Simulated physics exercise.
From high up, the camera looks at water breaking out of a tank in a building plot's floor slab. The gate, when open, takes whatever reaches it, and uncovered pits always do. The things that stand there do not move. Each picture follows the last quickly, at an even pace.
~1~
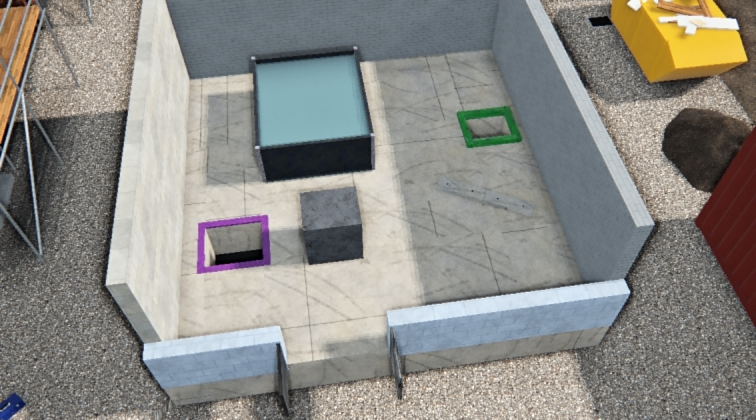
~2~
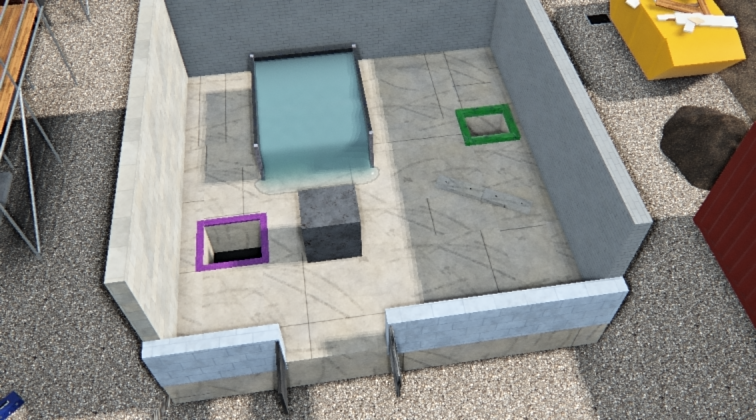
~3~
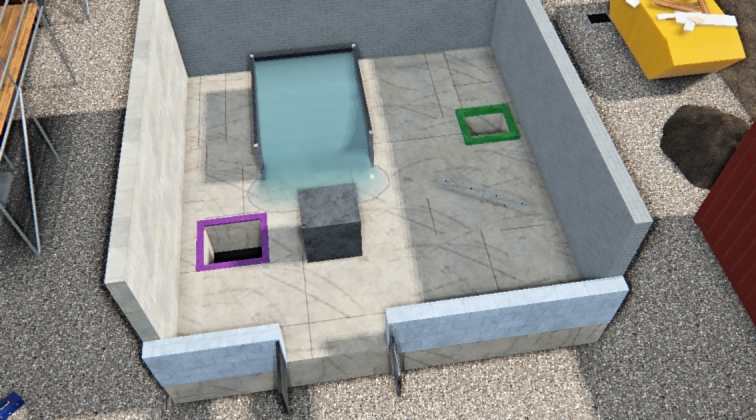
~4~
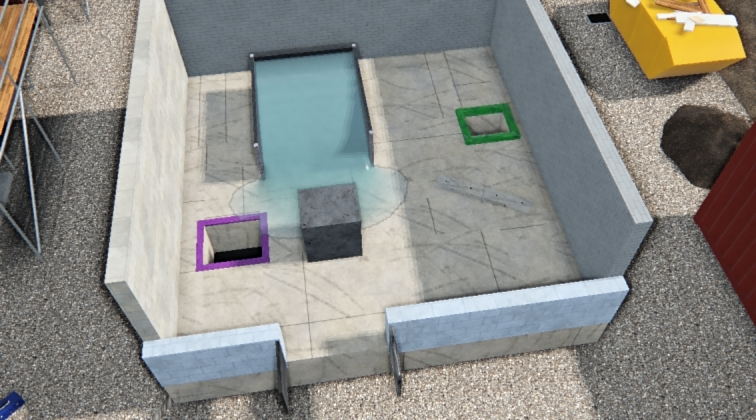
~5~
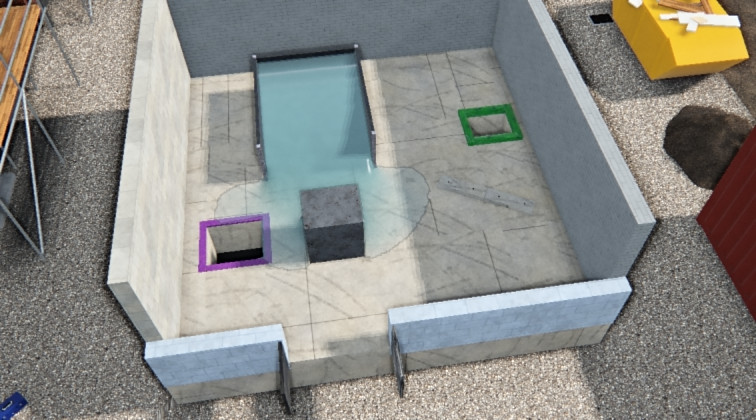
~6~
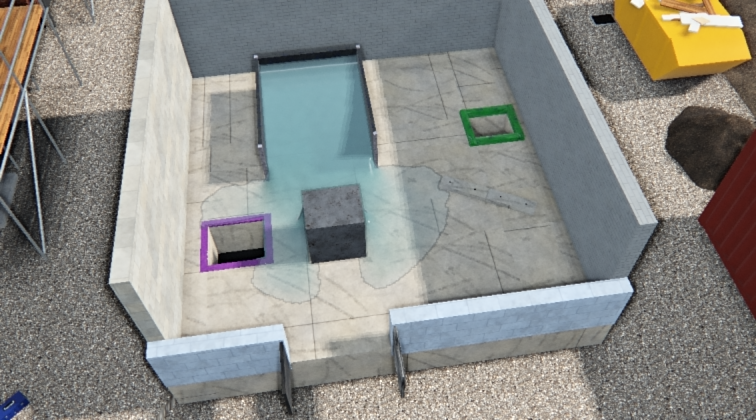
A walled building plot with a pale floor slab, open at the front between two low walls, is seen from high up, with gravel around it. A dark-framed tank of blue-green water stands at the back, a dark grey block before it, a purple-edged pit at left and a green-edged one at right. Water breaks from the tank's near side, spreads thinly over the slab and flows around the unmoving block, while the view shifts very slightly.
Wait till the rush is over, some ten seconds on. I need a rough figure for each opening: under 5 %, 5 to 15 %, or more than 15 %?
My prediction: The gate will not leave the five-to-fifteen per cent band. The green pit will not reach five per cent. The purple pit will not stay within fifteen per cent.
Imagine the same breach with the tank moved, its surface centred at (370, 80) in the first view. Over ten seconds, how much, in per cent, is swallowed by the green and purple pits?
Result in per cent: Green pit 4, purple pit 25.
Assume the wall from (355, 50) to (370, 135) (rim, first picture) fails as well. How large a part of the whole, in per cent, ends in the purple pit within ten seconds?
The purple pit gets 6 per cent.
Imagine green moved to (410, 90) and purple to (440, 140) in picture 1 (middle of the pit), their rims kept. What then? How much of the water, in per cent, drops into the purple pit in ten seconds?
Purple: 8 %.
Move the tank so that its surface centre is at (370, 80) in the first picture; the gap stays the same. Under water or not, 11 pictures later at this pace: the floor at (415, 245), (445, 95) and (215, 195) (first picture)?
Location one: Soaked; location two: Bone dry; location three: Soaked.
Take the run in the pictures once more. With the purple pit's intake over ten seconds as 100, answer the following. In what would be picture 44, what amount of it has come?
About 75 per cent.
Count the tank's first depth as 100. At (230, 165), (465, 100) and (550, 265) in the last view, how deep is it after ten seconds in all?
Around 2, 4 and 8 percent, in that order.
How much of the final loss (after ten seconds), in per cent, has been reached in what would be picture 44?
Share gone: About 75 %.
A moment on, water covers 35 % of the floor; the gate 1 %, the green pit 0 %, the purple pit 6 %.
Next, water covers 45 % of the floor; the gate 2 %, the green pit 0 %, the purple pit 14 %.
Then, water covers 60 % of the floor; the gate 4 %, the green pit 0 %, the purple pit 24 %.
Later, water covers 70 % of the floor; the gate 6 %, the green pit 1 %, the purple pit 32 %.
In the end, water covers 95 % of the floor; the gate 10 %, the green pit 1 %, the purple pit 42 %.
